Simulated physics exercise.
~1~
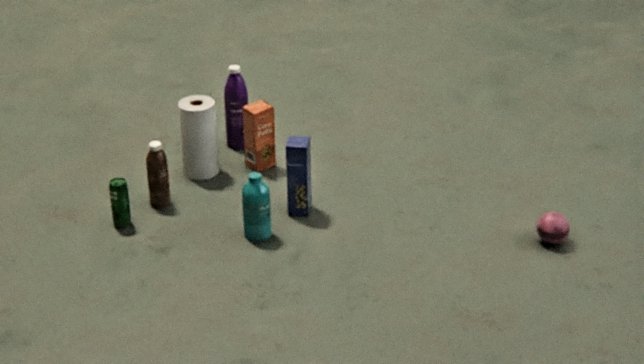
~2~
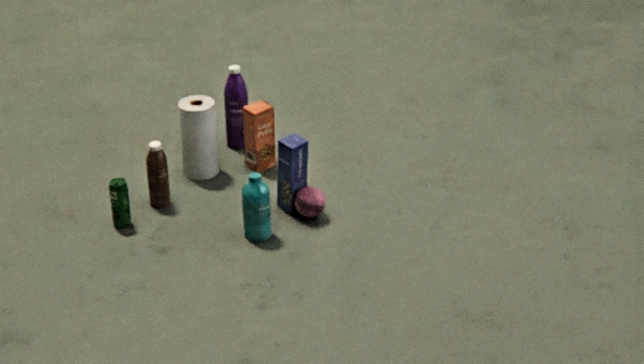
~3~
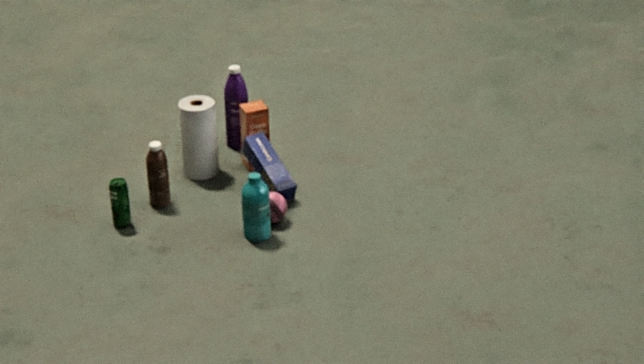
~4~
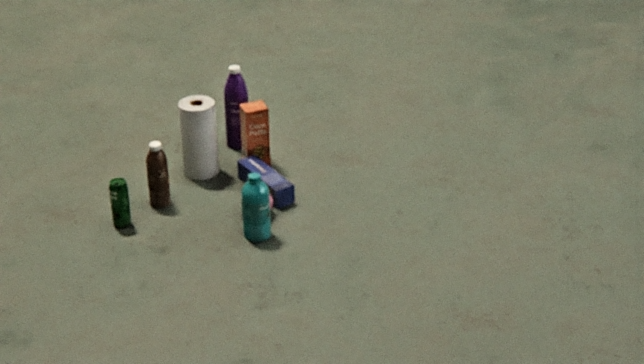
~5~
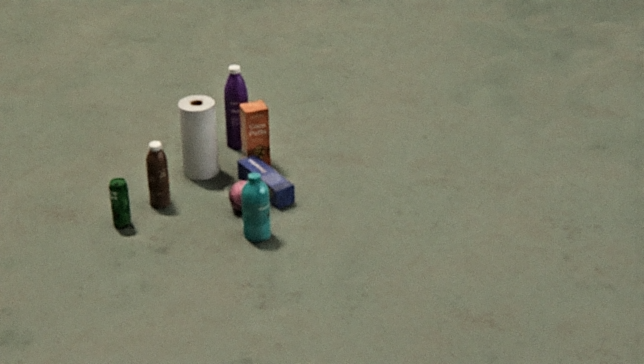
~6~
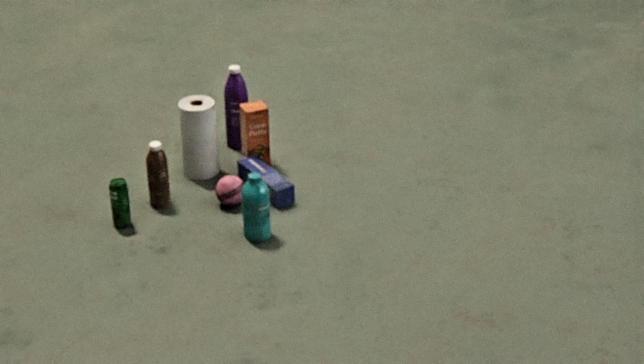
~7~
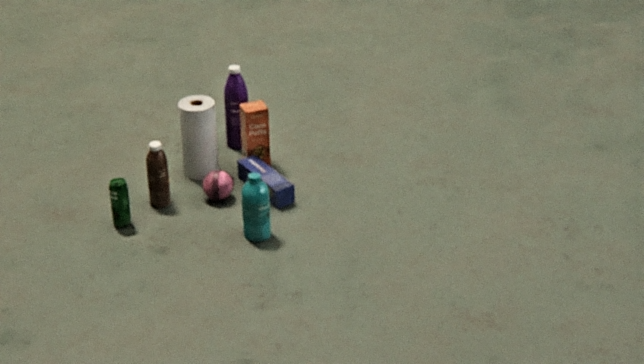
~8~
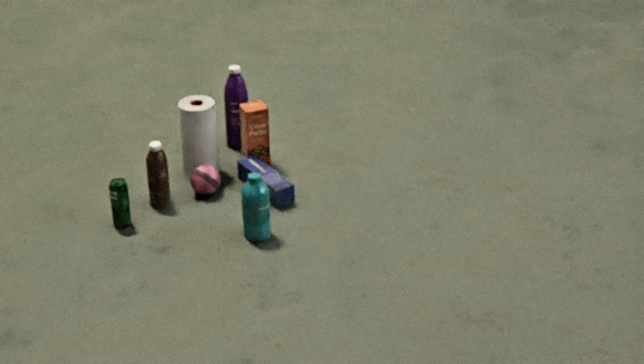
On a plain grey-green floor seen from above at an angle, seven mixed items stand grouped left of centre, with a pink ball well off to the right. A green can and a brown bottle stand at the left, a white roll, purple bottle and orange carton behind, and a turquoise bottle and blue carton nearer the right. The ball rolls left into the blue carton, which tips leftward against the orange carton and drops flat. The ball passes behind the turquoise bottle and slows toward the white roll. It ends just in front of the roll, with only the blue carton down.
